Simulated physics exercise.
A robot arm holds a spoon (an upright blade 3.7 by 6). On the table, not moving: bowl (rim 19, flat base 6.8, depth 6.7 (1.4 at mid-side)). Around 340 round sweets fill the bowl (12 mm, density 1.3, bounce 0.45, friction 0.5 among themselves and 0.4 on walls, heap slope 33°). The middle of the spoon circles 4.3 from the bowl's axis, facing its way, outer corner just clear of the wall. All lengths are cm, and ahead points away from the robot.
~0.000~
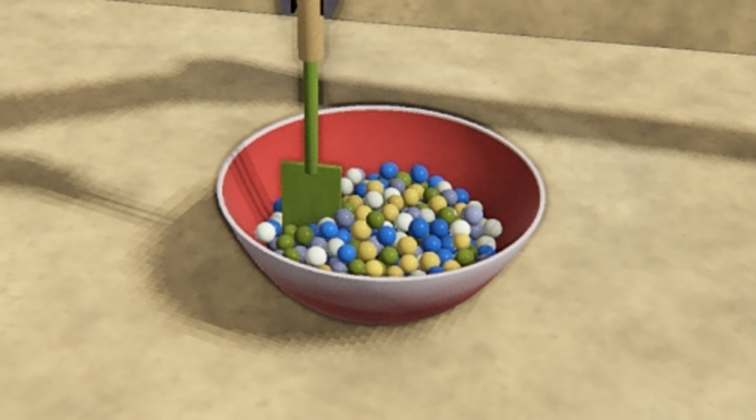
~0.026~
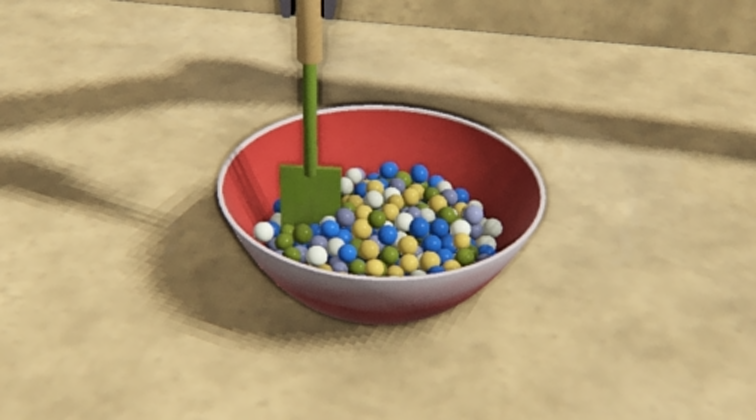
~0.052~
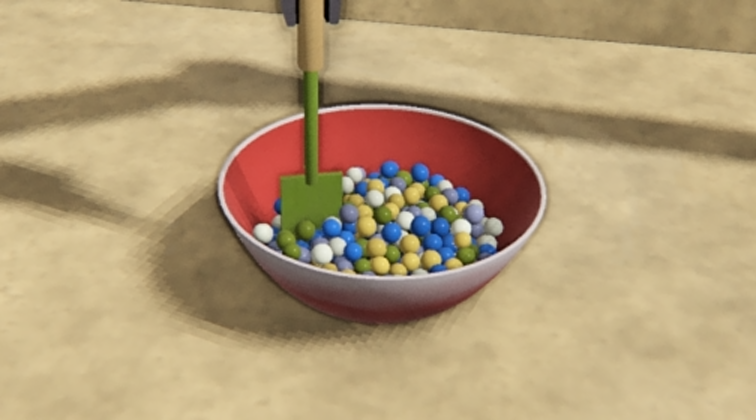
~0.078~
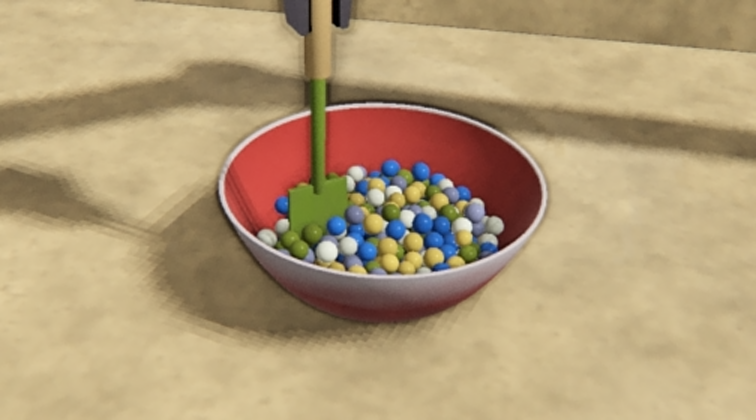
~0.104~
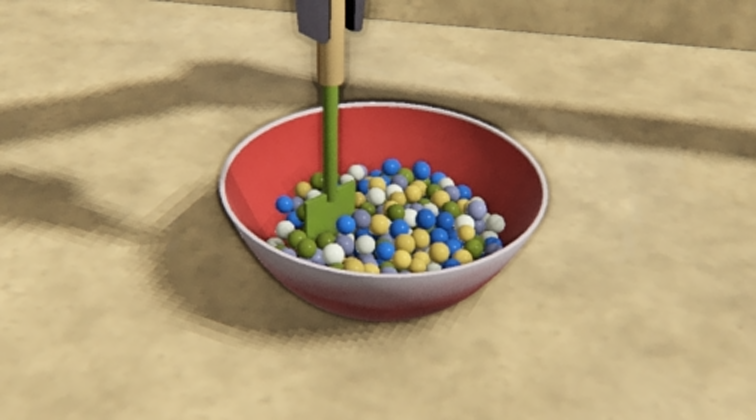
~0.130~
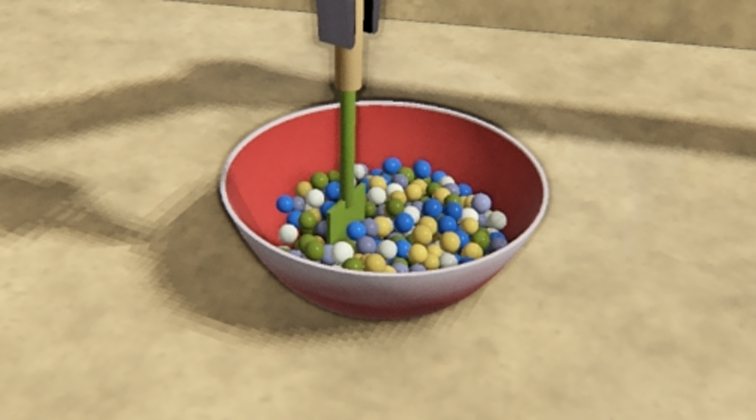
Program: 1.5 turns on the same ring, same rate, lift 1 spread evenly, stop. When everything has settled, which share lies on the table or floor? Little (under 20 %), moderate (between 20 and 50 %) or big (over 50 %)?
Share on the table or floor: Little (under 20 %).
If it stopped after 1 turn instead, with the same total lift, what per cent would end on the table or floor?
In that case some 5 per cent.
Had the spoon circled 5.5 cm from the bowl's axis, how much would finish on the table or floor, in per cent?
It would be near 10 per cent.
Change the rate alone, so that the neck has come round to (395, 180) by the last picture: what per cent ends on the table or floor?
Some 35 per cent.
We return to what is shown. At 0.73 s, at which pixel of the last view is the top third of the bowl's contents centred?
Around (375, 259).
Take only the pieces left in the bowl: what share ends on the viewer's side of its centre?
Some 45 per cent.
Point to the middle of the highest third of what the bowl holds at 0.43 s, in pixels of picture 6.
At about (388, 143).
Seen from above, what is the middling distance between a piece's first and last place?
Roughly 8 cm.
After 0.43 s, 251° round, highest piece 9 above the table; 332 in the bowl, 2 on the table or floor, 6 in flight or on the tool.
After 0.73 s, 76° round, highest piece 9 above the table; 314 in the bowl, 23 on the table or floor, 3 in flight or on the tool.
After 1.08 s, 180° round, highest piece 7 above the table; 306 in the bowl, 33 on the table or floor, 1 in flight or on the tool.
After 1.78 s, 180° round, highest piece 7 above the table; 306 in the bowl, 34 on the table or floor.
In the end, 306 in the bowl, 34 on the table or floor. That is 10 % on the table or floor.
